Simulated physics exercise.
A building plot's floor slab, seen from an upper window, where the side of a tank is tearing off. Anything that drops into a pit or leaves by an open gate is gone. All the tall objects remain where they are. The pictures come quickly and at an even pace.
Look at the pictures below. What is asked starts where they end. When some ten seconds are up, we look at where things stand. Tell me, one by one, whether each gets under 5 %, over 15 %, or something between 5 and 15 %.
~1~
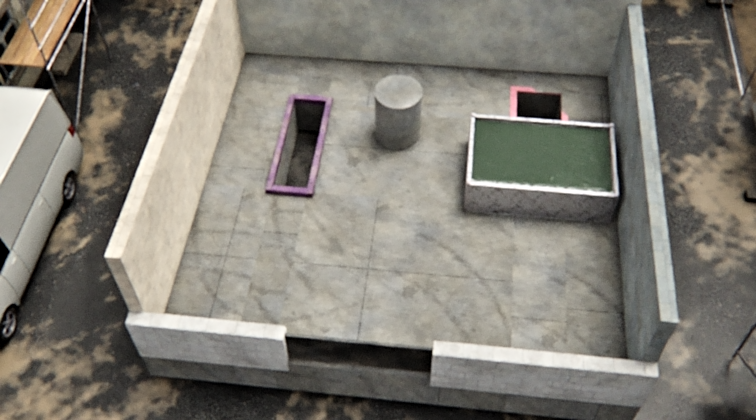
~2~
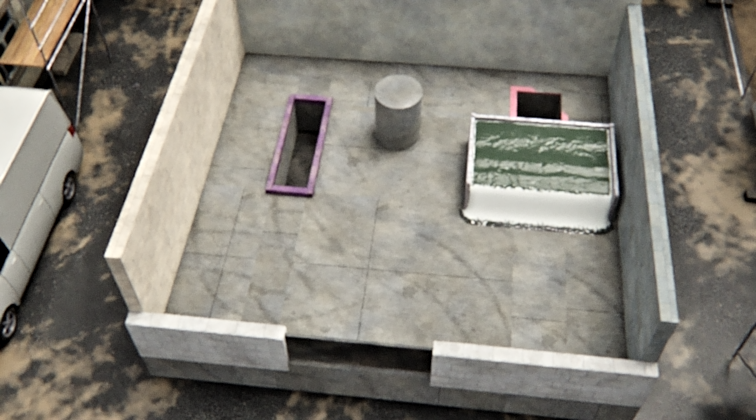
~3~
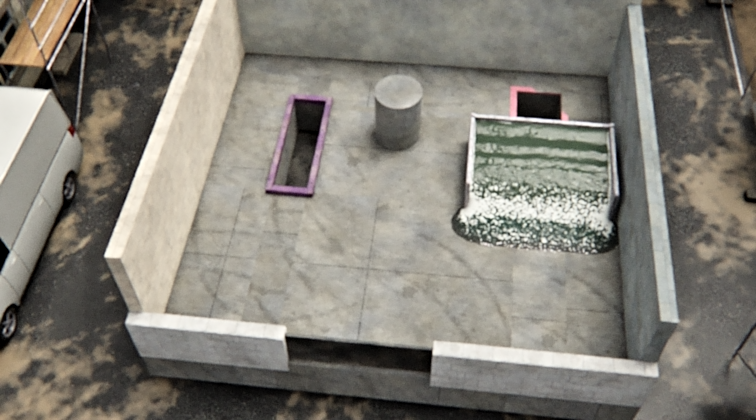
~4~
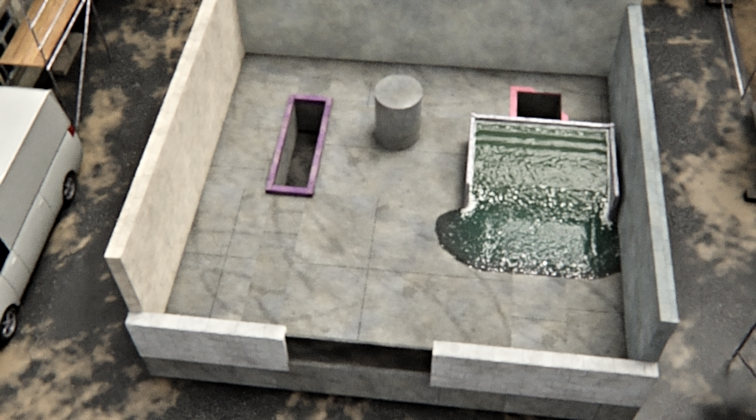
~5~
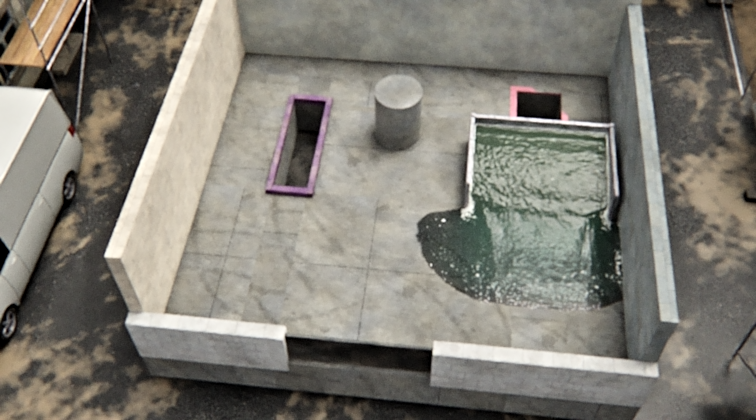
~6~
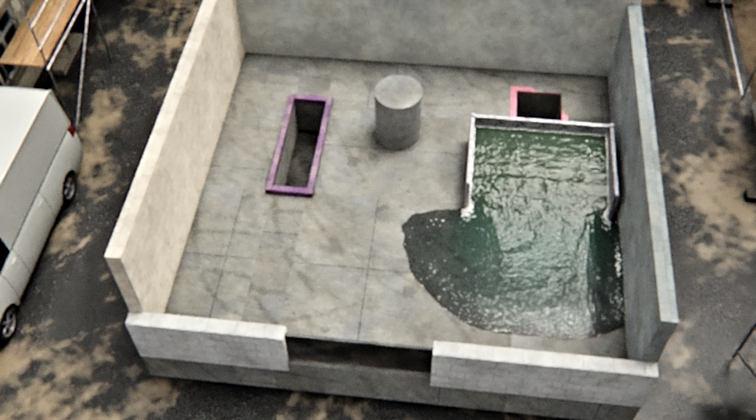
At the end, the gate will receive a cut falling short of five per cent. The purple pit will receive a cut falling short of five per cent. The pink pit will receive a cut falling short of five per cent.
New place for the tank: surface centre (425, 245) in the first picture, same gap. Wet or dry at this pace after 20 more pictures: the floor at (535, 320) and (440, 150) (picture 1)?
Swamped, untouched.
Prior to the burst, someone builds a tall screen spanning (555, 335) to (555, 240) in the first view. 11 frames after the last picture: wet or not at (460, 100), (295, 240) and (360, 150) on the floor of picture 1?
In order: Dry; dry; dry.
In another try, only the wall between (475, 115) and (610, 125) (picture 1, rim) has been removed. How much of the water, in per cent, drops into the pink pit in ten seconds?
Share to the pink pit: 60 in a hundred.
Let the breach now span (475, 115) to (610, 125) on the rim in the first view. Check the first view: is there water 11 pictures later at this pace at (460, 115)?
It would be soaked.
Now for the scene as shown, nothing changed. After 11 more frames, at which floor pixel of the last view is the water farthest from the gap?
Pixel estimate: (264, 348).
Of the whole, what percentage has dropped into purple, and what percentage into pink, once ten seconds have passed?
About 0 and 0 per cent.
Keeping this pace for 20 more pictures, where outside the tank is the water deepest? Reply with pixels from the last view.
Around (157, 337).
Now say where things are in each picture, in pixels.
The first picture shows still water in the tank at (542, 157).
In the second picture, the front is at (466, 217), out from the gap at (538, 207).
In the third picture, the front is at (618, 237), out from the gap at (538, 208).
In the fourth picture, water pours out at (538, 209) and has run to (444, 239).
In the fifth picture, water pours out at (538, 209) and has run to (429, 255).
In the sixth picture, the front is at (477, 322), out from the gap at (538, 209).
A moment on, water covers 30 % of the floor; the gate 0 %, the purple pit 0 %, the pink pit 0 %.
Next, water covers 30 % of the floor; the gate 0 %, the purple pit 0 %, the pink pit 0 %.
Then, water covers 40 % of the floor; the gate 0 %, the purple pit 0 %, the pink pit 0 %.
Later, water covers 70 % of the floor; the gate 0 %, the purple pit 0 %, the pink pit 0 %.
In the end, water covers 80 % of the floor; the gate 0 %, the purple pit 0 %, the pink pit 0 %.
